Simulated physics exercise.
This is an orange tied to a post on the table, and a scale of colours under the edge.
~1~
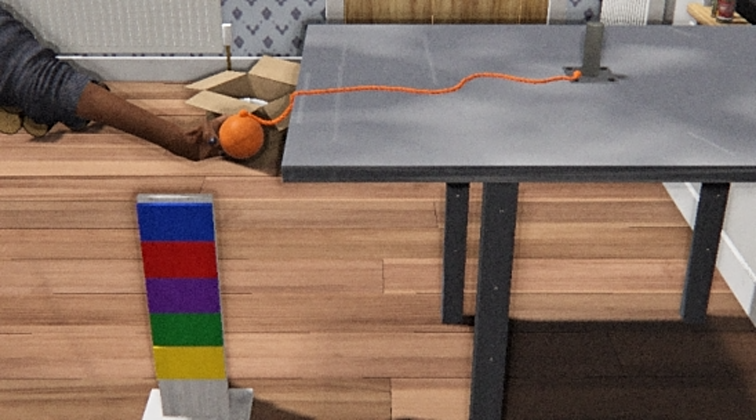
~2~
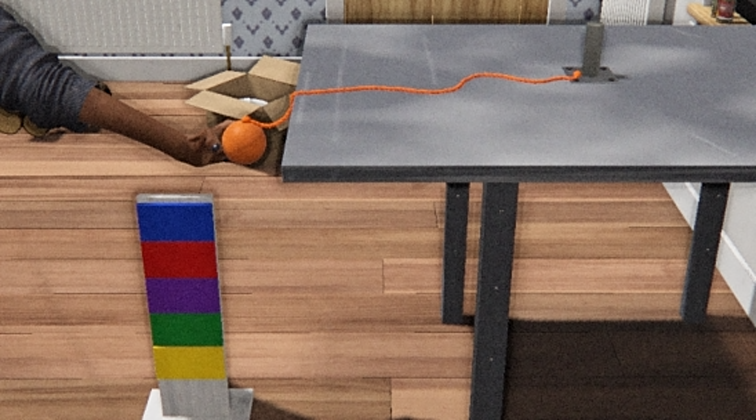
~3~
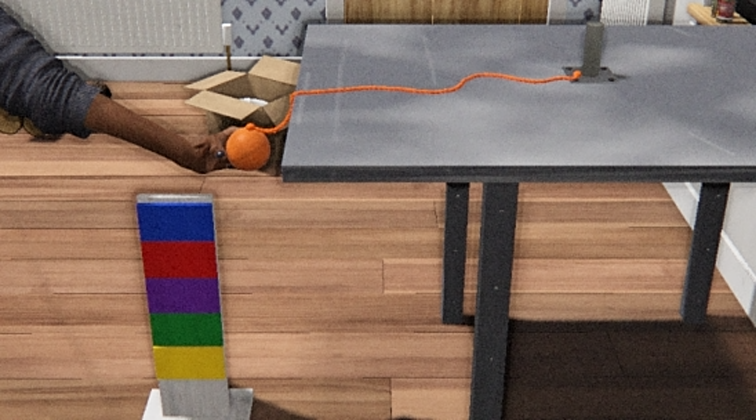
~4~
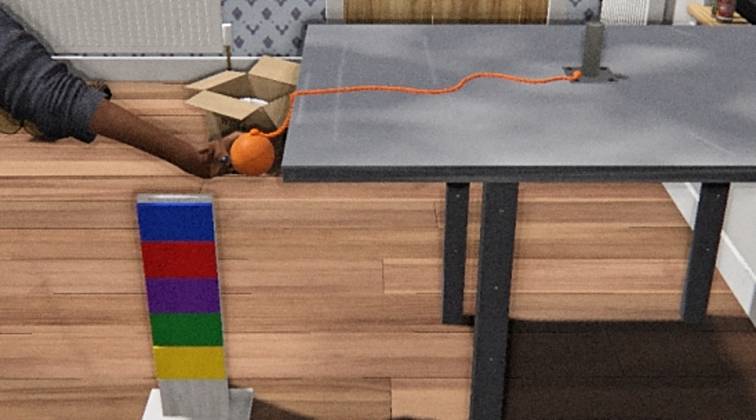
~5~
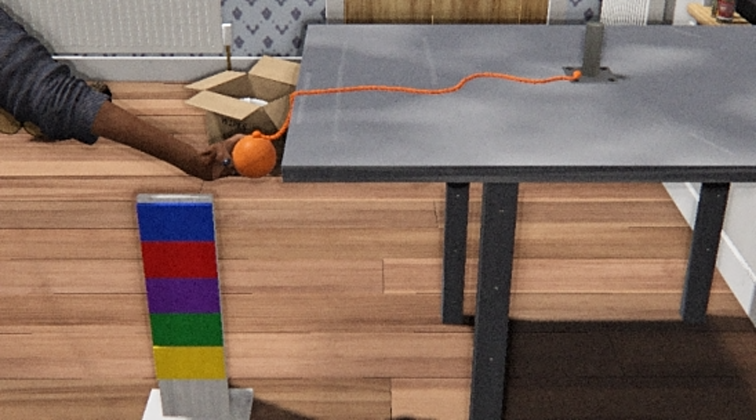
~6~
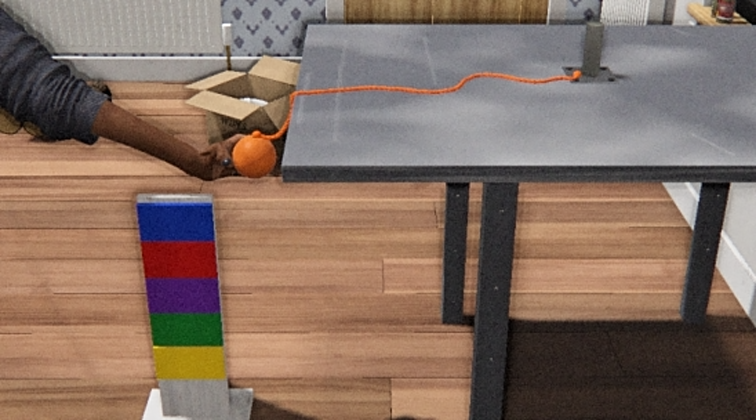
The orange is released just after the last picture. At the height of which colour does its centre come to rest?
Its centre hangs level with the blue band.
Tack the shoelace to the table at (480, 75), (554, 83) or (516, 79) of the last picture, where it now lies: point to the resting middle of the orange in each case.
The places are (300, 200), (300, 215) and (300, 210).
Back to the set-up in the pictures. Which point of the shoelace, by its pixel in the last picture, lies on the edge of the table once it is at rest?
It lies at about (336, 91).
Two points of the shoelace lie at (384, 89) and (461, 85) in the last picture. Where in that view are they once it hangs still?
Near (342, 88) and (430, 83).
A little later, orange near (293, 208); level with blue.
Next, orange near (293, 216); level with blue.
When it is over, orange near (299, 217); level with blue. Its middle rests at the blue band.
